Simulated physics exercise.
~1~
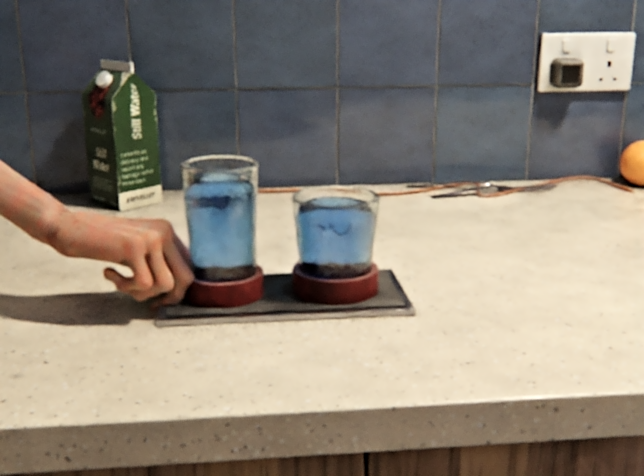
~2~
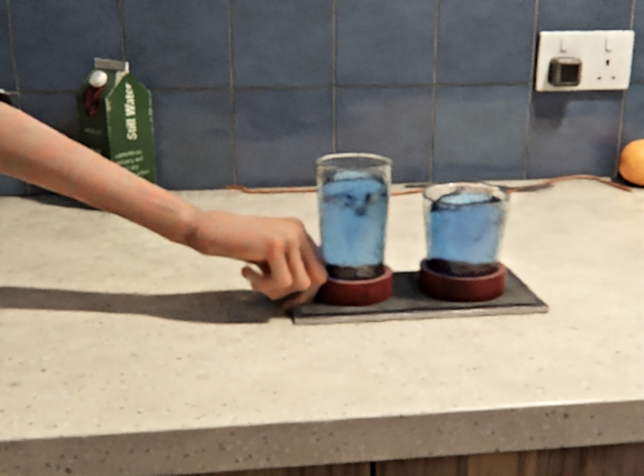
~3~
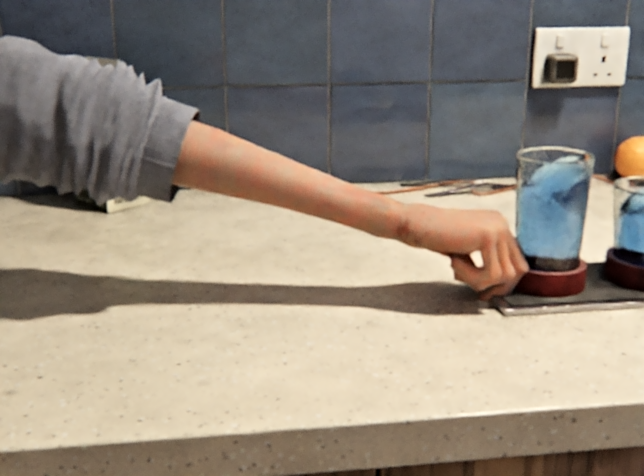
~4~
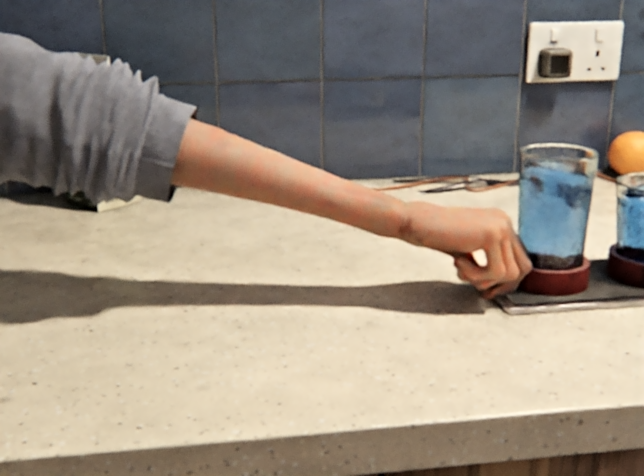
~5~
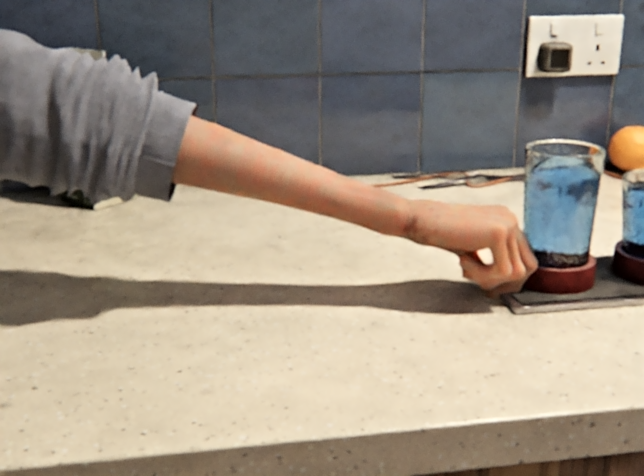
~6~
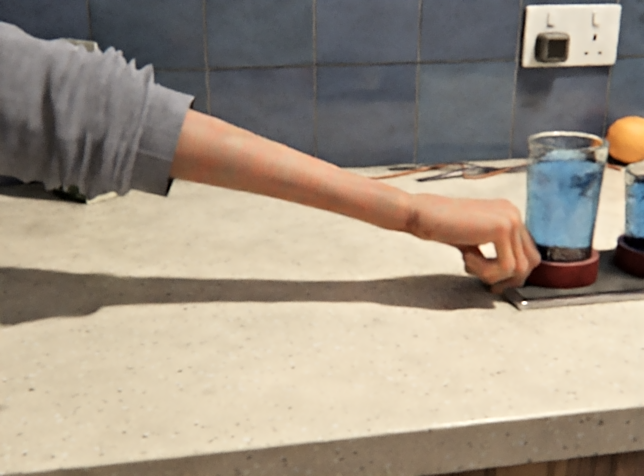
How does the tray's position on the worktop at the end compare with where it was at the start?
At the start the tray is near the middle of the view, slightly to the left, with both glasses fully visible. By the end it is much farther right, partly cut off by the right edge of the view.
